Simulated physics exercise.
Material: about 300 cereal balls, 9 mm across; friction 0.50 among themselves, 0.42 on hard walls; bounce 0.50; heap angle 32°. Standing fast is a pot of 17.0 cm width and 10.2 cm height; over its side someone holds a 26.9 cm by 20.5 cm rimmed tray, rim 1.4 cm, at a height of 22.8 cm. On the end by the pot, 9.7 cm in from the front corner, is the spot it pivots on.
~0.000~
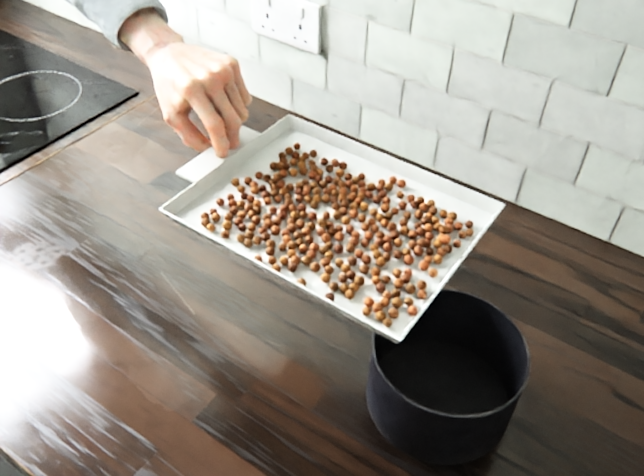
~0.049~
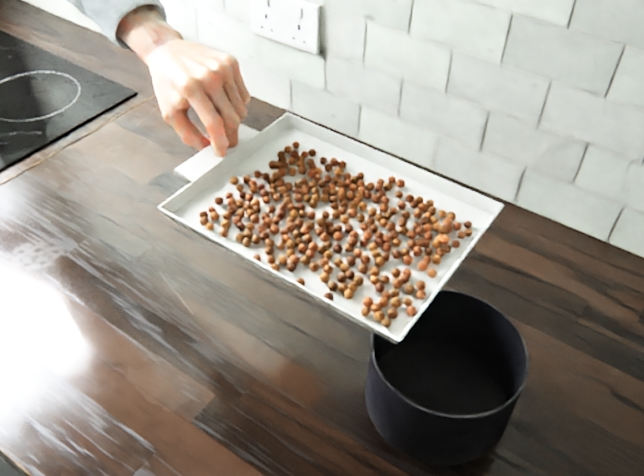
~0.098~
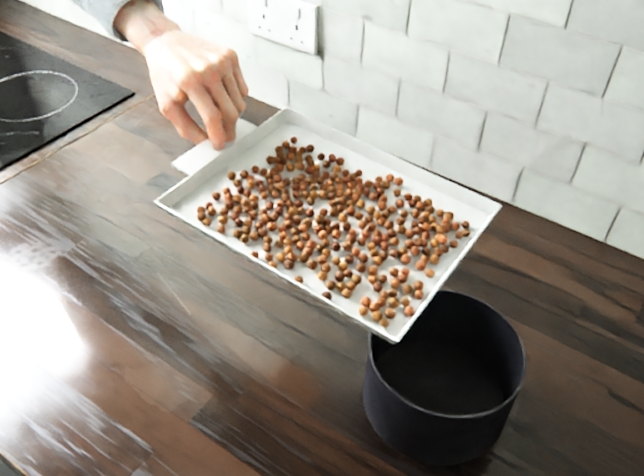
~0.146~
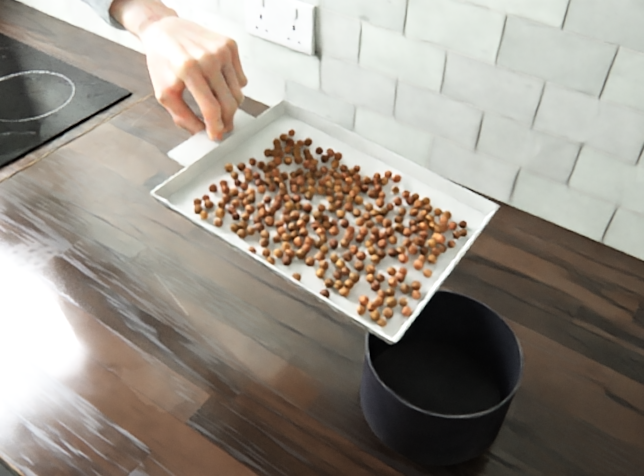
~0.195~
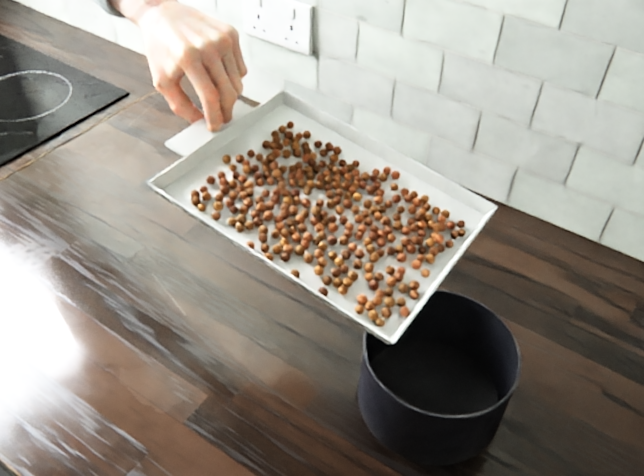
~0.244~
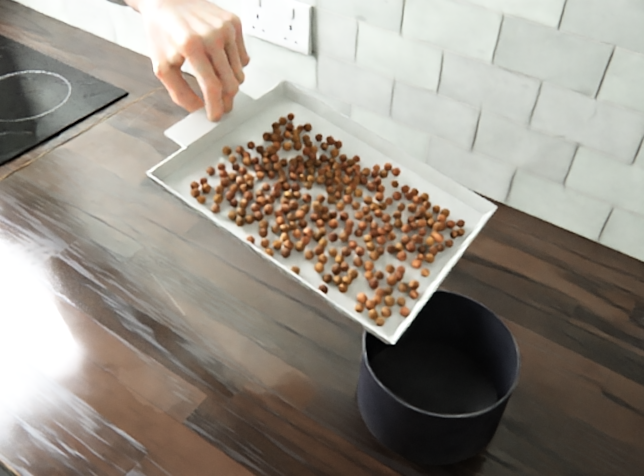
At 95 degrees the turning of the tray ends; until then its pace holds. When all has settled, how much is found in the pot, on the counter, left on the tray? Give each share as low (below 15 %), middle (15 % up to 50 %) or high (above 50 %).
Pot - high, counter - middle, tray - low.
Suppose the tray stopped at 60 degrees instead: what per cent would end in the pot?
In that case it comes to about 5 in a hundred.
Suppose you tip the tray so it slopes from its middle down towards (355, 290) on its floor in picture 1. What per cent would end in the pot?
My best guess is some 10 per cent.
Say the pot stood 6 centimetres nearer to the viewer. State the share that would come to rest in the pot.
In that case about 55 percent would end up there.
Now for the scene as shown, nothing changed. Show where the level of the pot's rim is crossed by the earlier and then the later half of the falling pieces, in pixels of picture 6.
The first half passes near (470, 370) and the second half near (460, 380).
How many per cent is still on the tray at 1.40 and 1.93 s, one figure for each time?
I'd say roughly 85, then roughly 0.
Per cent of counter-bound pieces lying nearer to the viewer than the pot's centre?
Near 70 in a hundred.
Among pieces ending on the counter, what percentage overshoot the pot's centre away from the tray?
Share past the middle: Roughly 90 percent.
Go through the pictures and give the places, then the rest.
Tray tilt 0 degrees, front corners at (168, 208) and (398, 332); middle of the pieces at (337, 215); pot at (451, 347), in the first picture.
Tray tilt 1 degrees, front corners at (166, 206) and (397, 333); middle of the pieces at (336, 215), in the second picture.
Tray tilt 2 degrees, front corners at (163, 201) and (395, 333); middle of the pieces at (334, 212), in the third picture.
Tray tilt 5 degrees, front corners at (160, 192) and (393, 334), lowest corner right front; middle of the pieces at (332, 208), in the fourth picture.
Tray tilt 8 degrees, front corners at (157, 183) and (392, 334), lowest corner right front; middle of the pieces at (331, 204), in the fifth picture.
Tray tilt 11 degrees, front corners at (156, 173) and (392, 334), lowest corner right front; middle of the pieces at (331, 199); pot at (441, 348). Its pace works out near 55 degrees a second, in the sixth picture.
After 0.93 s, tilt 50 degrees; the tray holds 100 %, the pot 0 %.
After 1.40 s, tilt 77 degrees; the tray holds 85 %, the pot 5 %.
After 1.93 s, tilt 95 degrees; the tray holds 0 %, the pot 60 %.
At rest (2.5 s), pot 60 %, counter 40 %, tray 0 %.
